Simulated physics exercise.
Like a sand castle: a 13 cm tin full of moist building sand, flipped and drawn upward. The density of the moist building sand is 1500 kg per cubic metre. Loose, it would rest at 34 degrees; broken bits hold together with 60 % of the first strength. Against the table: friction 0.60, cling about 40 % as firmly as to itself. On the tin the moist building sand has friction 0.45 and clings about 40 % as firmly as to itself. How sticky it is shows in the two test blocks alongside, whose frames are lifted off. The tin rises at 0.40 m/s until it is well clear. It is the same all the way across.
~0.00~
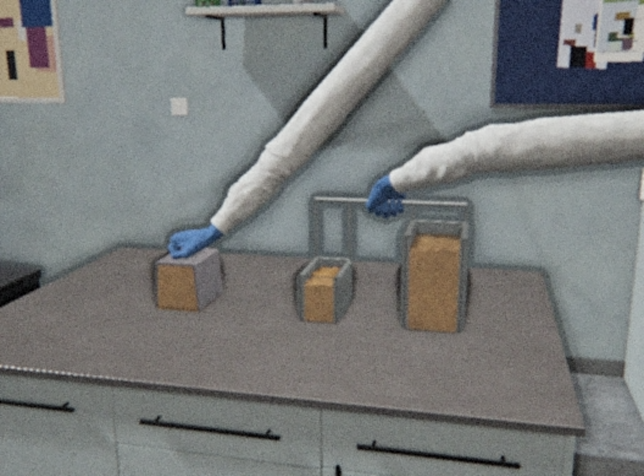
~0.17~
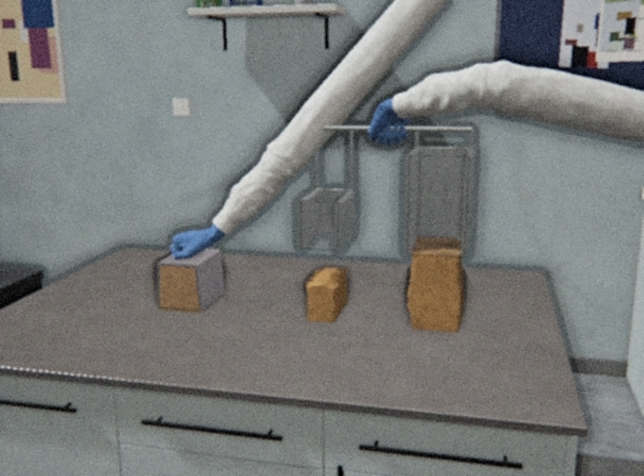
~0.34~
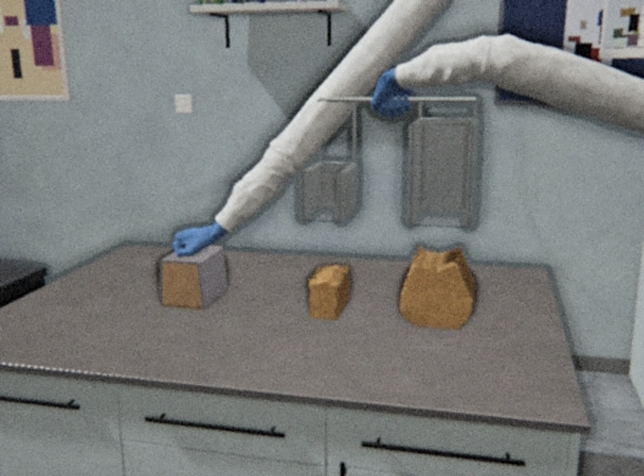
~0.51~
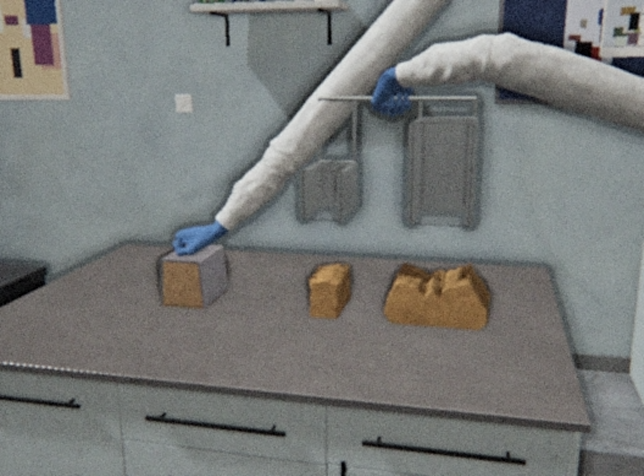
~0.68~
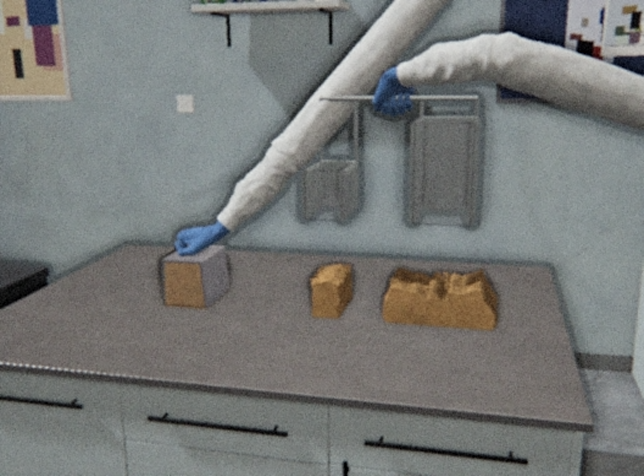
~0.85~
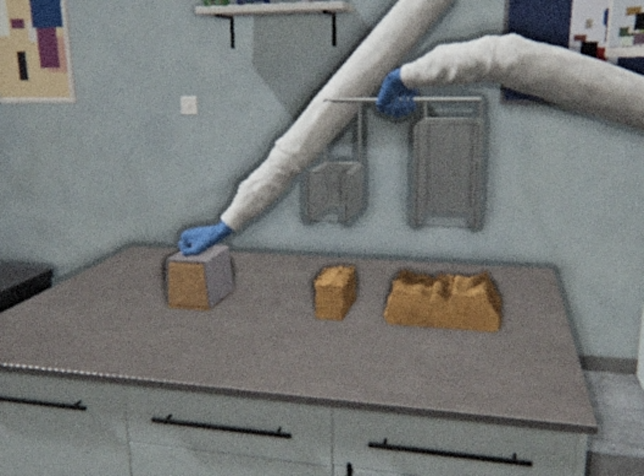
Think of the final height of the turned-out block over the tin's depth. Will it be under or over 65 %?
The final height of the turned-out block over the tin's depth is over 65 %.
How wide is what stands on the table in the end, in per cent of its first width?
About 100 %.
After 1.06 s, the tin is up by 8.4 cm.
After 1.32 s, the tin is up by 19 cm; what stands on the table is 99 % of the tin's depth.
After 1.57 s, the tin is up by 25 cm; what stands on the table is 99 % of the tin's depth.
After 1.82 s, the tin is up by 25 cm; what stands on the table is 99 % of the tin's depth.
After 1.92 s, at the end, the tin is up by 25 cm; what stands on the table is 99 % of the tin's depth.
